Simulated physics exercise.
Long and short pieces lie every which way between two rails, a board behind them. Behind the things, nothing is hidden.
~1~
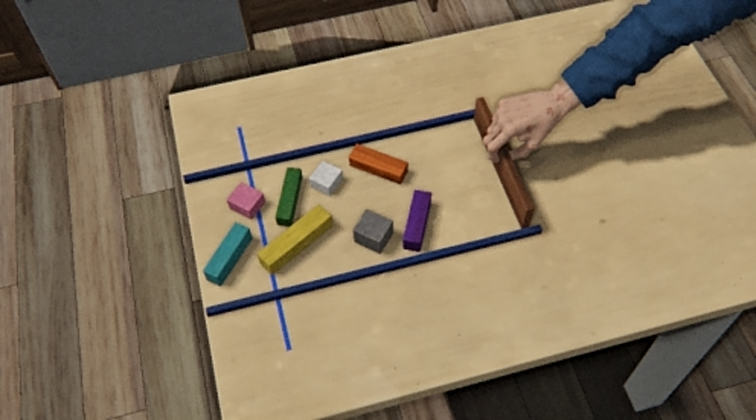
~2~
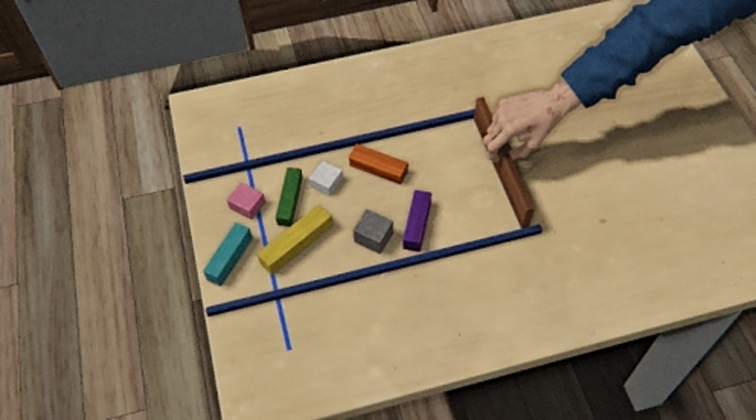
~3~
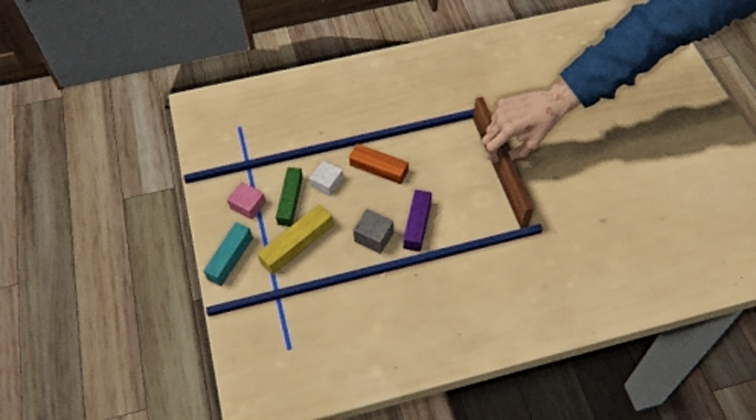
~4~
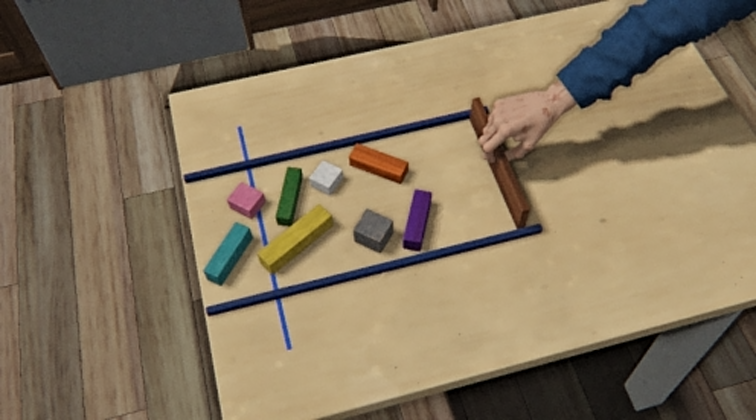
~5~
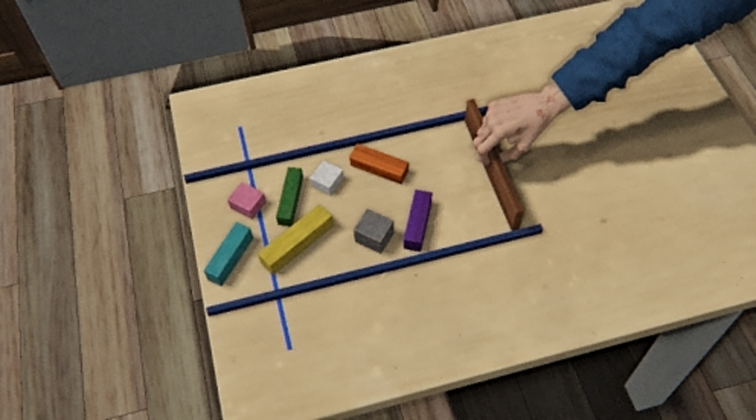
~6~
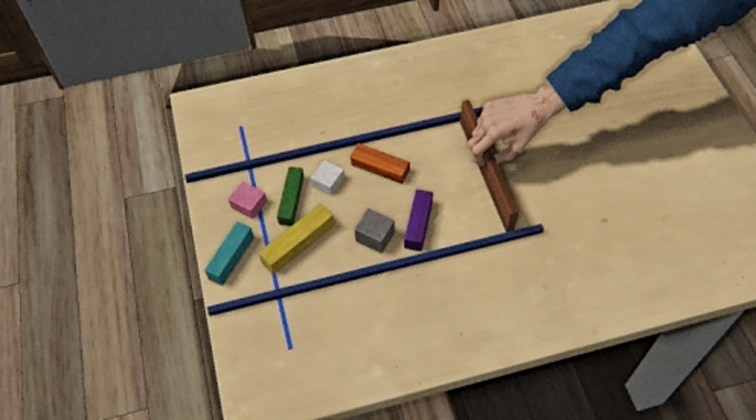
We see colored bars and blocks lying scattered between two dark blue rails on a wooden table, while a hand gripping a brown board behind them at first stays nearly still, then slides it slightly left.
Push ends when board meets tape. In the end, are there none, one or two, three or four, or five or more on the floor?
The table loses one piece, perhaps two.
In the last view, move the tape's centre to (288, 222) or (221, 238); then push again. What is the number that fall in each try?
The first gives 0 and the second gives 6.
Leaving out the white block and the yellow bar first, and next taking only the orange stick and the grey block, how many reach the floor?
First try: 0 fallen; other try: 0.
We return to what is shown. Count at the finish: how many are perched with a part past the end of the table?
I count 3 overhanging.
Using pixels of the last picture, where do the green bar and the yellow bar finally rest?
The green bar ends at (209, 211) and the yellow bar at (216, 263).
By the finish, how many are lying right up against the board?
2 end up touching it.
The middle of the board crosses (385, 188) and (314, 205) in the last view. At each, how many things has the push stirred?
I get 3 at the one place and 7 at the other.
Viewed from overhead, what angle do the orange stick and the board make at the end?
Around 0 degrees.
Early on, none off yet; turquoise bar at rest near (230, 253); pink block at rest near (248, 200); yellow bar at rest near (297, 239).
A while later, none off yet; turquoise bar moving near (226, 253); pink block travelled about its own width near (218, 209); yellow bar travelled about its own width near (249, 254).
Finally, the number that fall off is one or two; lost, pink block.
